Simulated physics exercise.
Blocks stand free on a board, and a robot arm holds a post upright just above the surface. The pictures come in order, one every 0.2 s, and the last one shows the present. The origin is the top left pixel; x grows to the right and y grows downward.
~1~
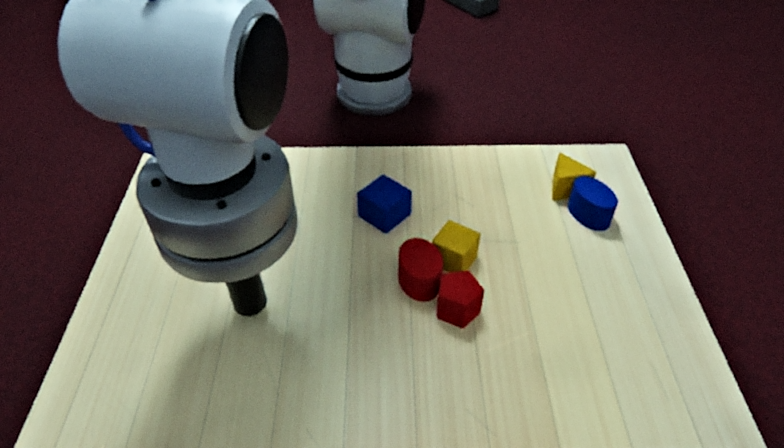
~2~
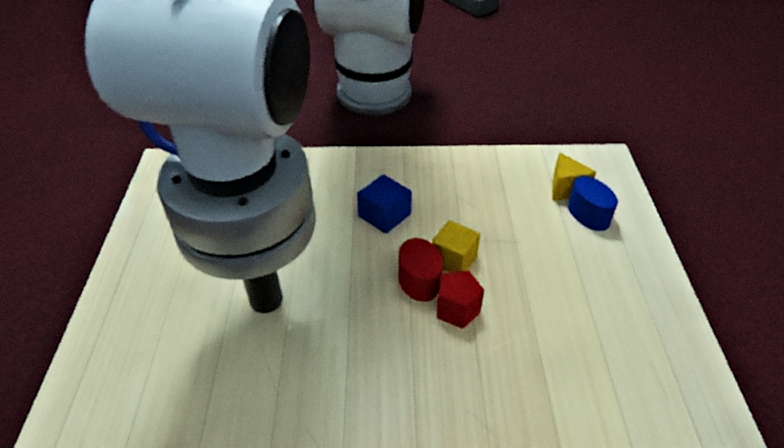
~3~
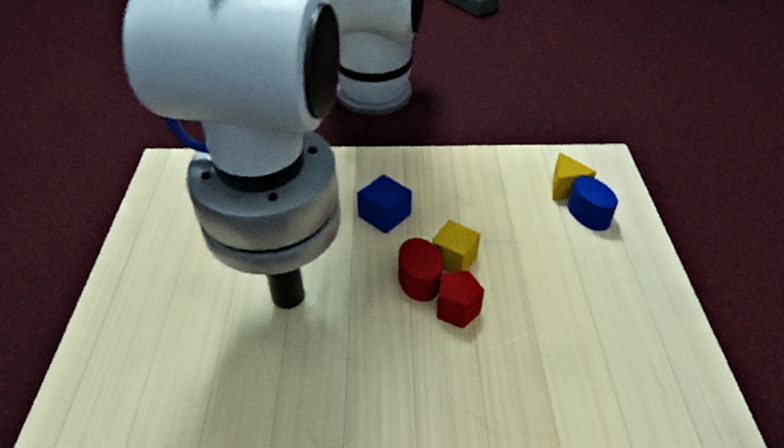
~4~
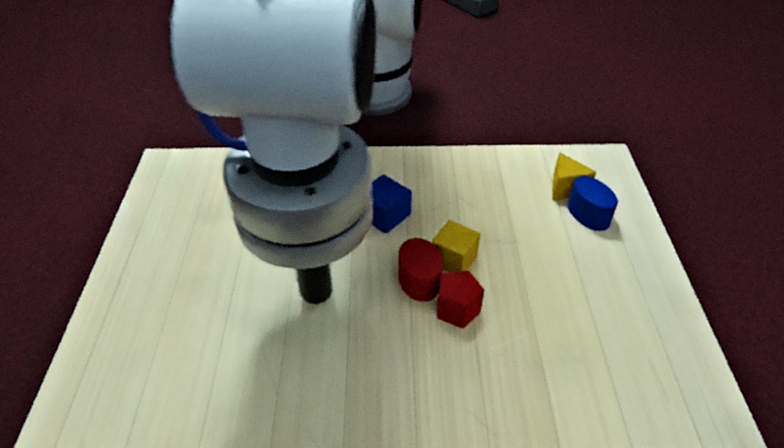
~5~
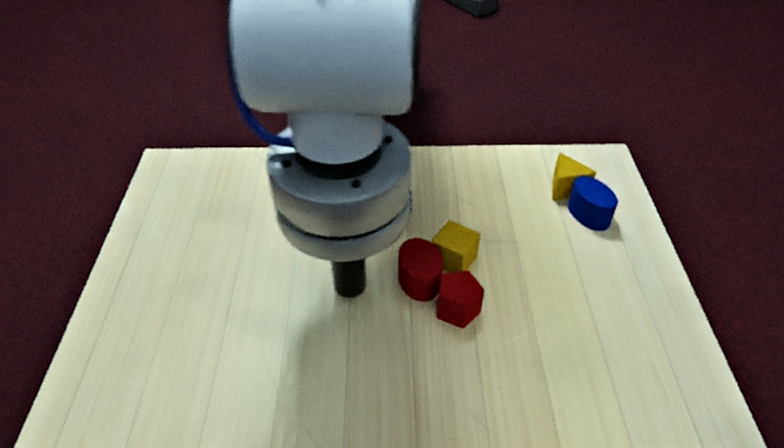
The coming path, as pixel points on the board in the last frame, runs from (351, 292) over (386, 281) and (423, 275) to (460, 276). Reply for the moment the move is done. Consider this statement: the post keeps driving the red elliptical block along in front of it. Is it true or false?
My answer: True.
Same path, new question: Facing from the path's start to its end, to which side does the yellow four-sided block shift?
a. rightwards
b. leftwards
I choose b.
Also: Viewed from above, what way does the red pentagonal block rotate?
Viewed from above: Clockwise.
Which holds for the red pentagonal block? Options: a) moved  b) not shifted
It's a.
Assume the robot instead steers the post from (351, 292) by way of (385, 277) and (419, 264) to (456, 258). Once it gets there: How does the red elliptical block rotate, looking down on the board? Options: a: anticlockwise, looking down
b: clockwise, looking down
b - clockwise, looking down.
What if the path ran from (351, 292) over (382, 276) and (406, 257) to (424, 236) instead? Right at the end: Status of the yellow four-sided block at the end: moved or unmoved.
Once the path is done, it is somewhere new.
The first path, step by step. One third of the way, post at (388, 274); red elliptical block at (426, 256); yellow four-sided block at (459, 235).
Two thirds of the way, post at (424, 268); red elliptical block at (463, 252); yellow four-sided block at (484, 225); red pentagonal block at (476, 291), turned 50° clockwise.
At the end, post at (461, 269); blue four-sided block still; red elliptical block at (501, 252); yellow four-sided block at (499, 219), turned 20° anticlockwise; red pentagonal block at (478, 292), turned 55° clockwise.
